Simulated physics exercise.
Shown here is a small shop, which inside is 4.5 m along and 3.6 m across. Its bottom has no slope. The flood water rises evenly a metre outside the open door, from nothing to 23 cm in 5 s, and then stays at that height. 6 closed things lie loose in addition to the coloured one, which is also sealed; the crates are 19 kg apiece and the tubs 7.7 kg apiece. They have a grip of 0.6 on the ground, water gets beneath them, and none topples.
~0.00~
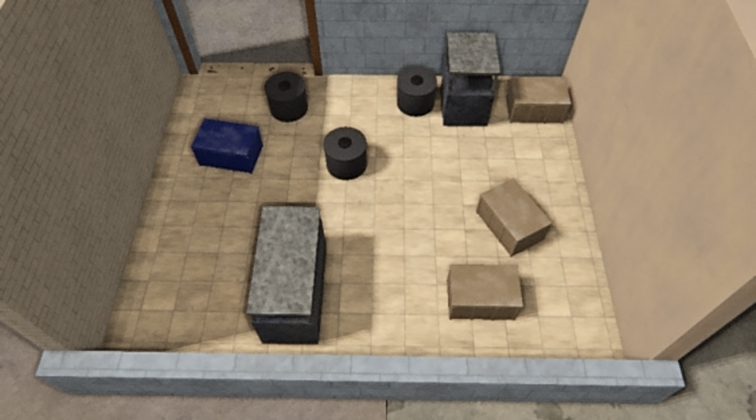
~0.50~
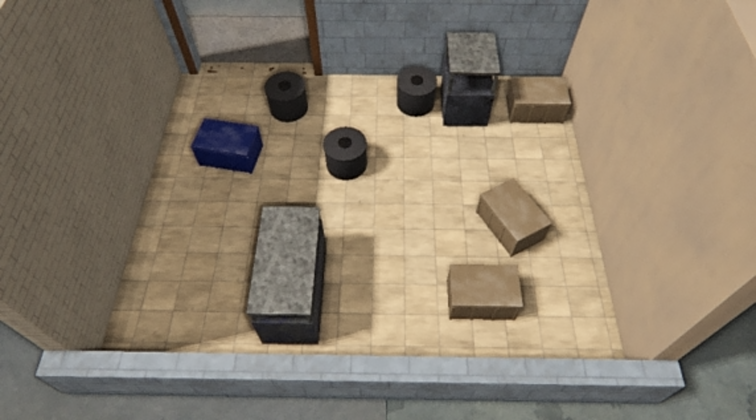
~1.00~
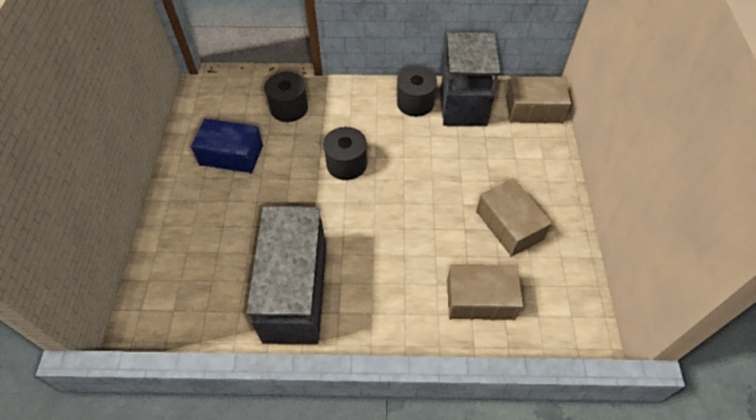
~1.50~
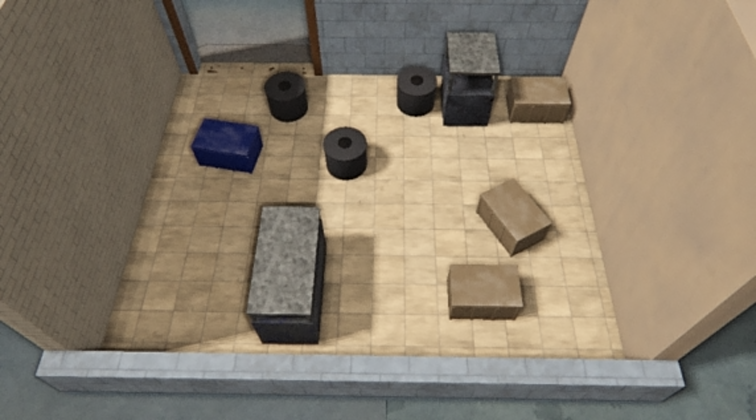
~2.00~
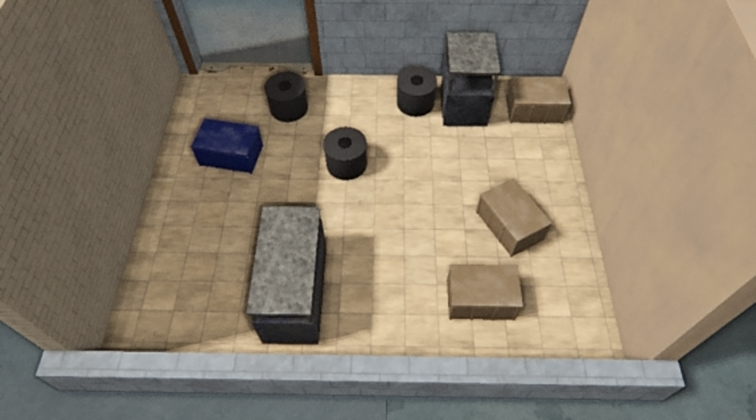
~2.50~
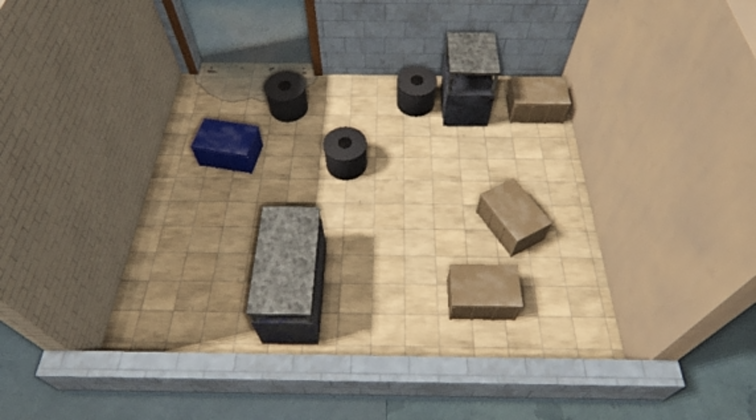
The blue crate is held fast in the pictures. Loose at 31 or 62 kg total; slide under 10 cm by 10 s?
My guess is only the heavier amount suffices.
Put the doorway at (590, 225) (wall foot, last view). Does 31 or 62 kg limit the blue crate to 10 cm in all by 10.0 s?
Result: The lesser mass is plenty.
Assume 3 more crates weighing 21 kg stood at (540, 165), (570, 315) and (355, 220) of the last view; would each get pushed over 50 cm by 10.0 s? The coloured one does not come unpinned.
First: Inside the limit; second: Inside the limit; third: Beyond the limit.
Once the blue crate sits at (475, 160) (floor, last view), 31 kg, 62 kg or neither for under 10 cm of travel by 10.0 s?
It turns out that both loads succeed.
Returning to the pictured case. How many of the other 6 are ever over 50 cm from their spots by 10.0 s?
The answer here is 3.
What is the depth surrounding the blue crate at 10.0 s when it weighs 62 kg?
12 cm, roughly.
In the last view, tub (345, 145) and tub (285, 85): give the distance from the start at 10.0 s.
In that order: 250 cm, 300 cm.
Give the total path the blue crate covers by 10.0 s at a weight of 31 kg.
Around 150 cm in total.
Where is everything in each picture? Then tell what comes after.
In the first picture, the blue crate at (225, 136), on the bottom; 0.0 m2 under water; 0 of 7 have shifted.
In the second picture, the blue crate at (225, 136) rests on the ground; water covers 0.0 m2; 0 of 7 have shifted.
In the third picture, the blue crate at (225, 136), on the bottom; water covers 0.0 m2; 0 of 7 have shifted.
In the fourth picture, the blue crate at (225, 136) rests on the ground; 0.0 m2 under water; 0 of 7 have shifted.
In the fifth picture, the blue crate at (225, 136), on the bottom; 0.0 m2 under water; 0 of 7 have shifted.
In the sixth picture, the blue crate at (225, 136), on the bottom; 0.5 m2 under water; 0 of 7 have shifted.
After 3.5 s the blue crate would be 0 cm from its start with 31 kg and 0 cm from its start with 62 kg; 4 cm of water round it then.
After 4.5 s the blue crate would be 0 cm from its start with 31 kg and 0 cm from its start with 62 kg; 6 cm of water round it then.
After 7.0 s the blue crate would be 51 cm from its start with 31 kg and 0 cm from its start with 62 kg; 8 cm of water round it then.
After 10.0 s the blue crate would be 164 cm from its start with 31 kg and 0 cm from its start with 62 kg; 12 cm of water round it then.
